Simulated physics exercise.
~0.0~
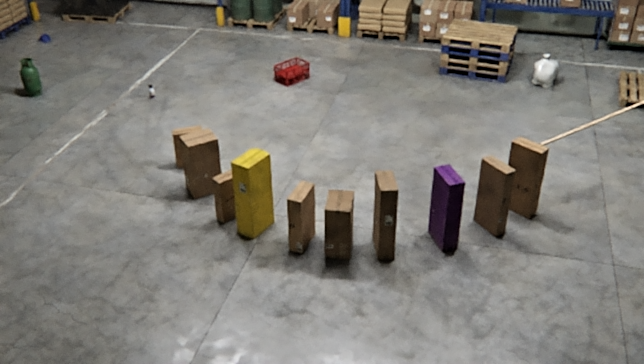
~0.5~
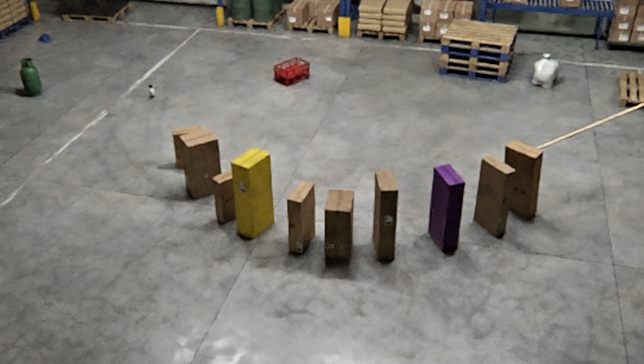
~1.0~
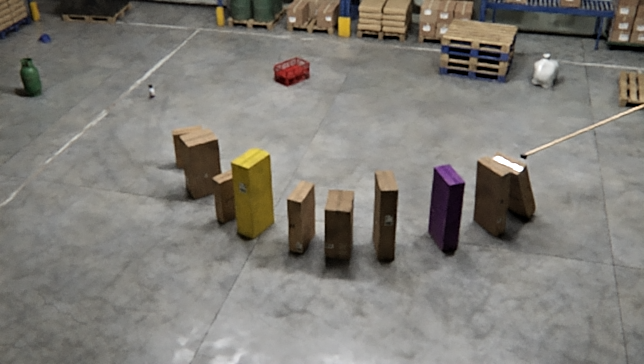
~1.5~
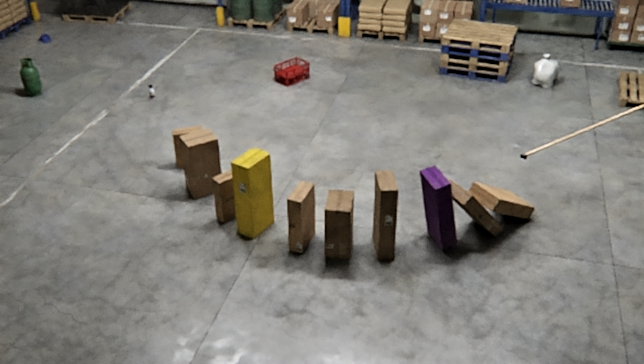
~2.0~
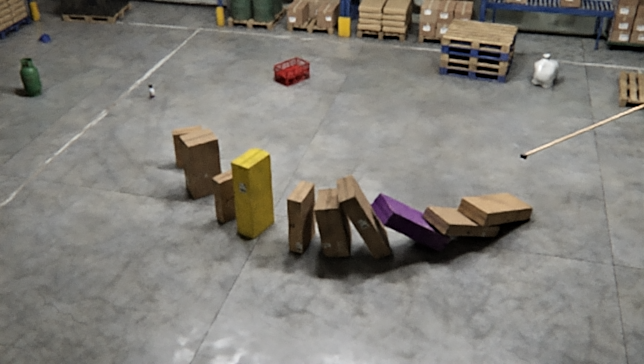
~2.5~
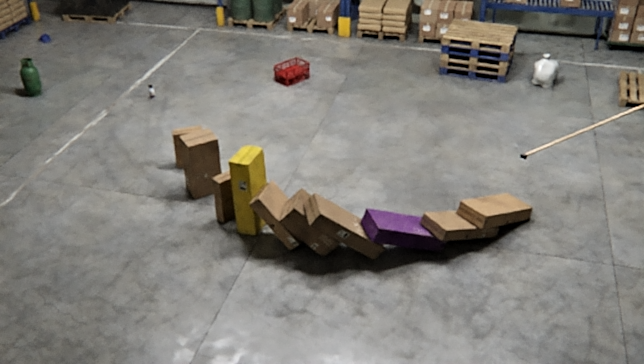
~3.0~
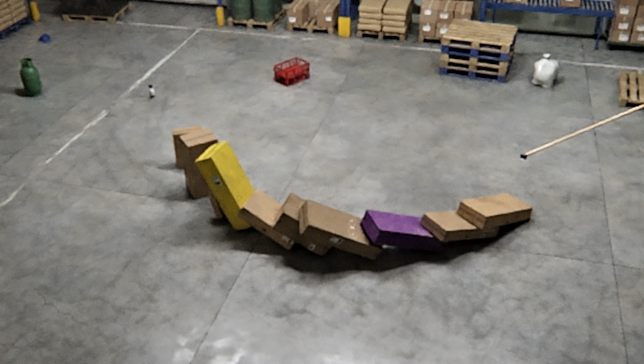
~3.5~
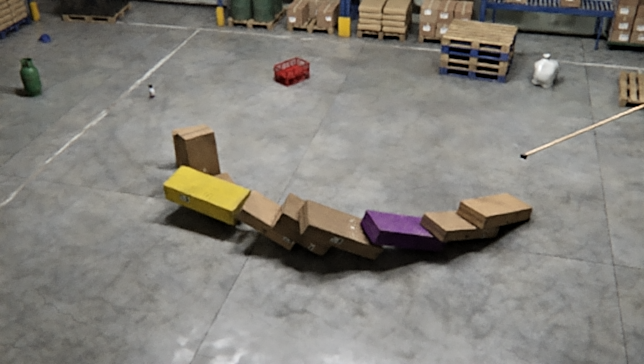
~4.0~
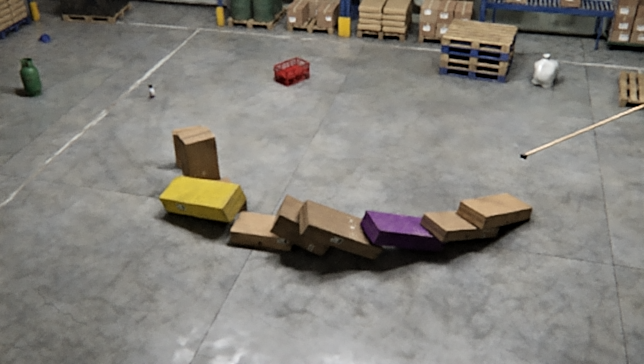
Curved row of upright cartons toppling from right to left after a pole pushes the end one, yellow carton falling flat, two left standing.
